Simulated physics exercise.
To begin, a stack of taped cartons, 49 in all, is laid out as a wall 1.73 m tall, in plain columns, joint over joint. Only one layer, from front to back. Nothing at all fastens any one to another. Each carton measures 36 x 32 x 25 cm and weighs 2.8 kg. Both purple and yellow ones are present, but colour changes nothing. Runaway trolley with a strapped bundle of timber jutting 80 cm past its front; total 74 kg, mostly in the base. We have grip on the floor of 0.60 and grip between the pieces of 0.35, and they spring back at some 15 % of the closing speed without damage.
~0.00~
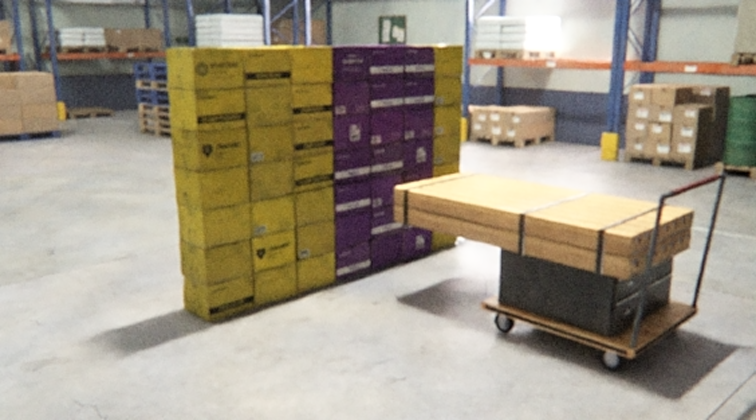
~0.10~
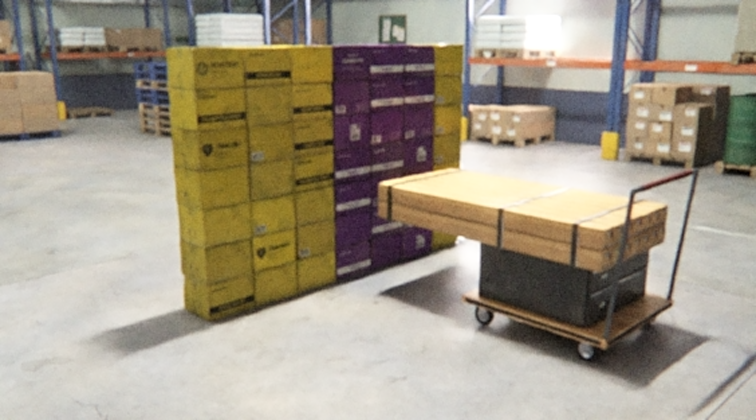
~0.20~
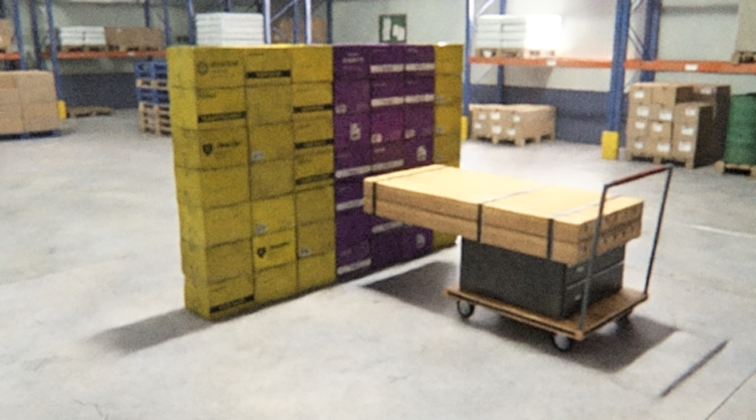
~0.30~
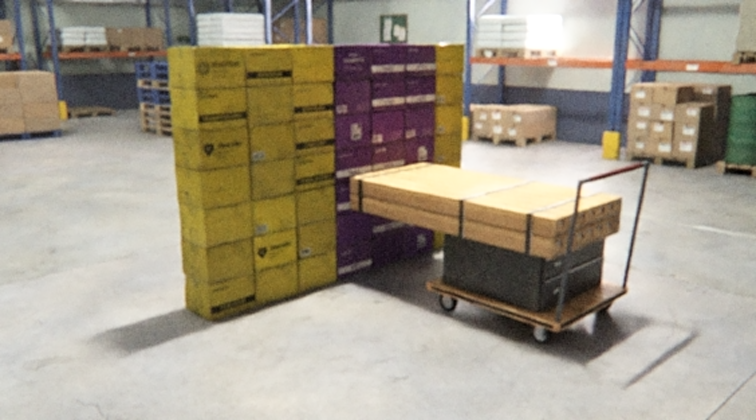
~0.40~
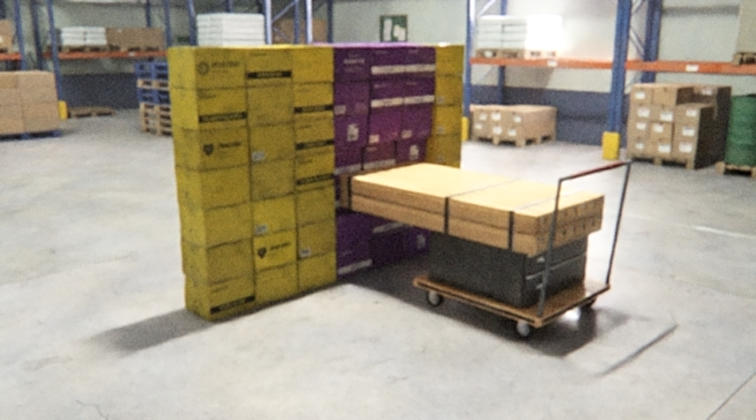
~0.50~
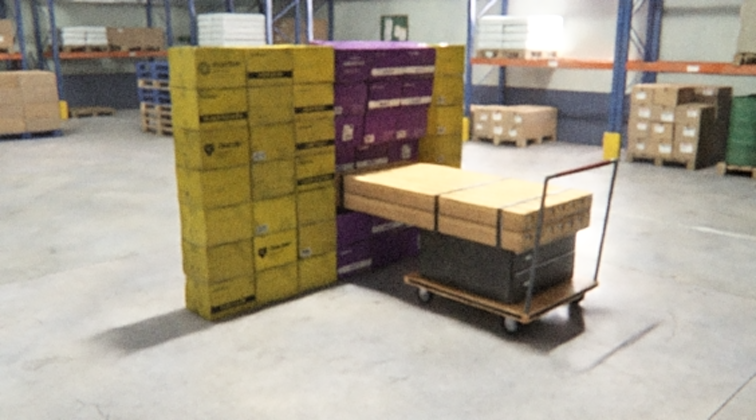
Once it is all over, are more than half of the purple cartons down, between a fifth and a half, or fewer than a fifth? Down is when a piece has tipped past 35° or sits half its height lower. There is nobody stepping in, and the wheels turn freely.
Of the purple cartons, more than half end down.
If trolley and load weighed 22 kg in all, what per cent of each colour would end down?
Result: Yellow 0, purple 0 %.
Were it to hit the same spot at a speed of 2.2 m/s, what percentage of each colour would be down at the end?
In that case yellow 0, purple 70 per cent.
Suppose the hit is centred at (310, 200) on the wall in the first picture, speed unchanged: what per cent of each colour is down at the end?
The yellow ones would be 40 per cent down and the purple ones 20 per cent.
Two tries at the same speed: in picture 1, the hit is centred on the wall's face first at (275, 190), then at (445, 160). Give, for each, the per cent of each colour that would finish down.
Down by colour - yellow: 70%, then 20%; purple: 0%, then 30%.
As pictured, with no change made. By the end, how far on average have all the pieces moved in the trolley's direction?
On average the pieces move some 20 cm.
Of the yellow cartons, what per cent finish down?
Yellow: 0 per cent.
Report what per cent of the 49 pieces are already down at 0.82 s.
By that time it is 20 percent.
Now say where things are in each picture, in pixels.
In the first frame (pixels give the middle of a visible side), load (400, 199) 48 cm short of the wall; top purple carton (353, 64); top yellow carton (313, 65); none has stirred.
The second frame shows load (384, 195) 33 cm short of the wall; top purple carton (353, 63).
The third frame shows load (369, 191) 17 cm short of the wall; top purple carton (353, 62).
The fourth frame shows load (355, 188) 20 mm short of the wall; top purple carton (354, 63).
The fifth frame shows load (344, 185) 10 cm into the wall's line; top purple carton (354, 64) 3° from how it stood; steepest lean 4°, the carton at (351, 132); movement in 15 of them.
The sixth frame shows load (337, 184) 19 cm into the wall's line; top purple carton (354, 66) 9° from how it stood; top yellow carton (315, 65); movement in 15 of them.
After 0.64 s, load 28 cm past the wall's line, still rolling; none of the 21 purple cartons down (0 of 49 in all colours); top purple carton 21° from how it stood.
After 0.82 s, load 38 cm past the wall's line, still rolling; 11 of the 21 purple cartons down (11 of 49 in all colours); top purple carton 44° from how it stood, 21 cm lower.
After 1.00 s, load 45 cm past the wall's line, still rolling; 15 of the 21 purple cartons down (15 of 49 in all colours); top purple carton on its side.
After 1.52 s, load 63 cm past the wall's line, still rolling; 15 of the 21 purple cartons down (15 of 49 in all colours); top purple carton on its side.
In the end (2.6 s), load 72 cm past the wall's line, stopped; 17 of the 21 purple cartons down (17 of 49 in all colours); top purple carton on its side; top yellow carton unmoved. That is 81 per cent. From the last view, middles, top purple carton near (335, 151), top yellow carton near (299, 64).
